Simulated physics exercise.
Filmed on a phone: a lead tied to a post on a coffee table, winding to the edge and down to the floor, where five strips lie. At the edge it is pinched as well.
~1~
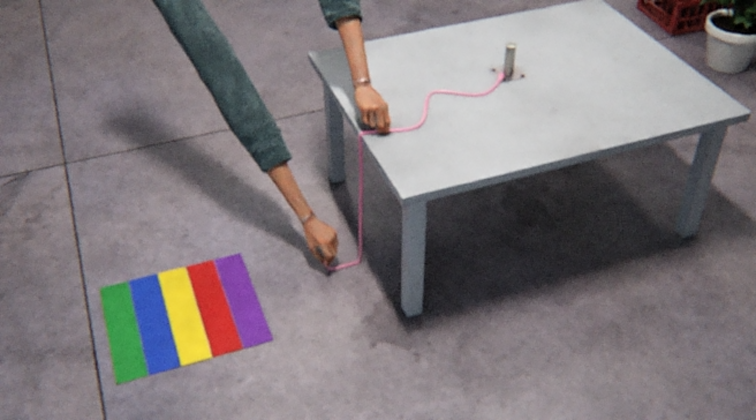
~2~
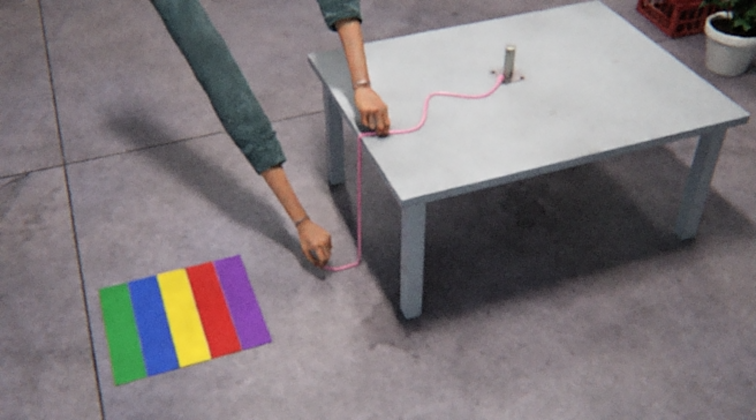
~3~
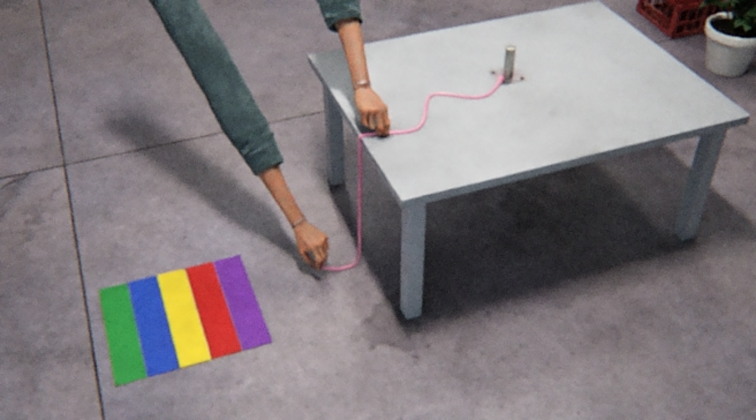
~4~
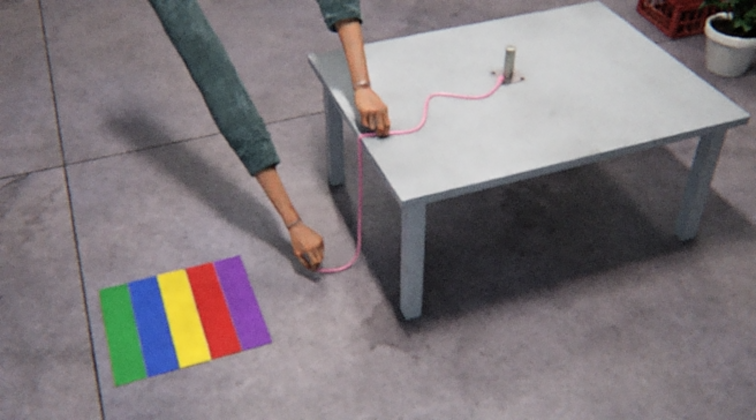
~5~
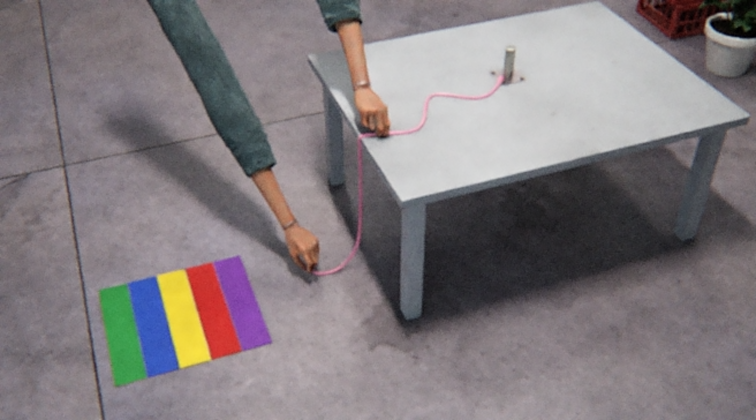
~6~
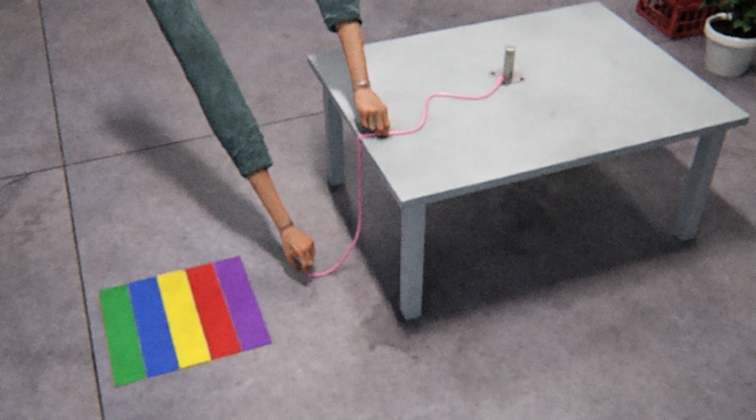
Hand near the floor drawing the end of a pink cord slightly left while another hand pins it at a table's edge.
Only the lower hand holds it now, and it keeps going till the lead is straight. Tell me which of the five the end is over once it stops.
It is over the yellow strip.
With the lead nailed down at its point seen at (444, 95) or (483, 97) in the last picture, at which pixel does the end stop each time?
Respectively (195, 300) and (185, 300).
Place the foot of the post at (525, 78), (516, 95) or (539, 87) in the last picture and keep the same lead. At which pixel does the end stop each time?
In order, it comes out close to (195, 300), (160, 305) and (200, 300).
A little later, end near (243, 286); over purple.
Next, end near (201, 297); over red.
When it is tight, end near (176, 303); over yellow. Over yellow.
